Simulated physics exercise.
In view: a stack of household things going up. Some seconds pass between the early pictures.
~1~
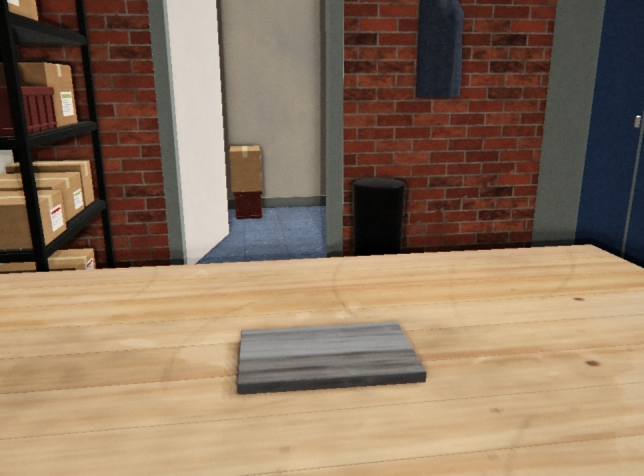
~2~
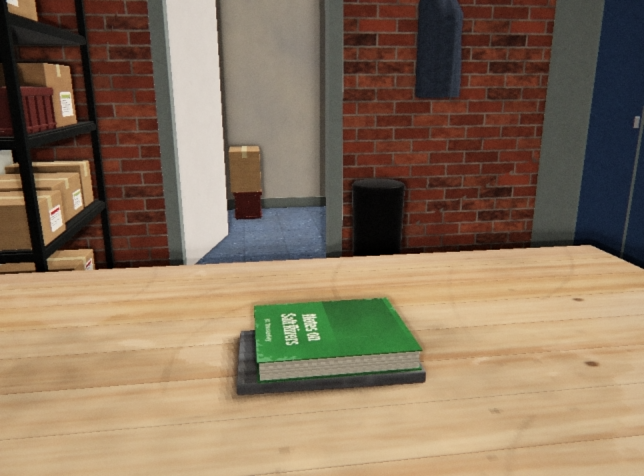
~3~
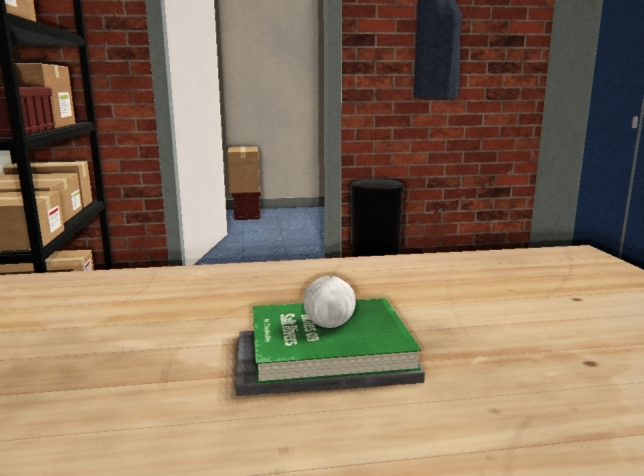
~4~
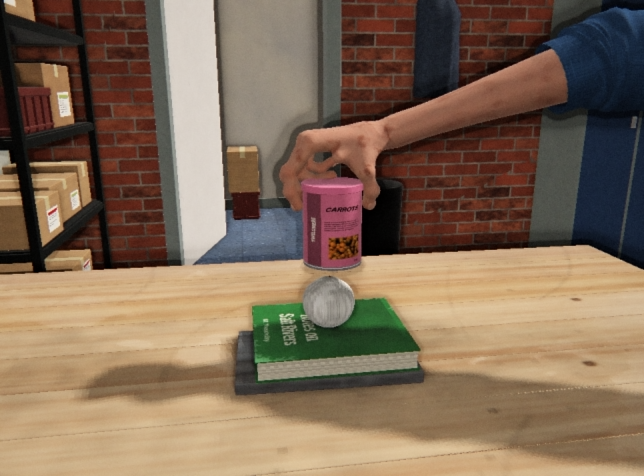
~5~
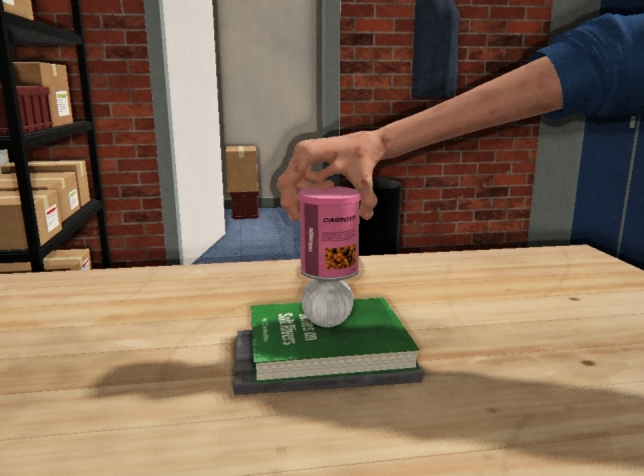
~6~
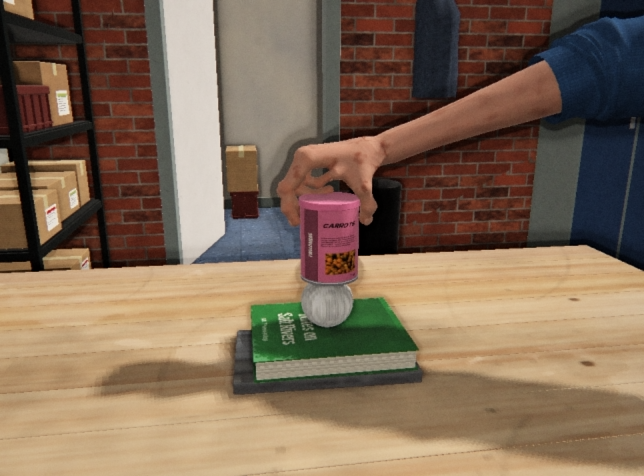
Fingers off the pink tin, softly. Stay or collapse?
As it turns out, it comes apart.
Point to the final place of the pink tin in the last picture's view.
Around (499, 308).
Then, 0.60 s past the last view, pink tin now fallen.
Then, 0.80 s past the last view, things are still on the move.
Finally, fallen, pink tin; the other 3 still in place. Final places as the last picture's camera would see them, pink tin near (499, 309). The pile gives way.
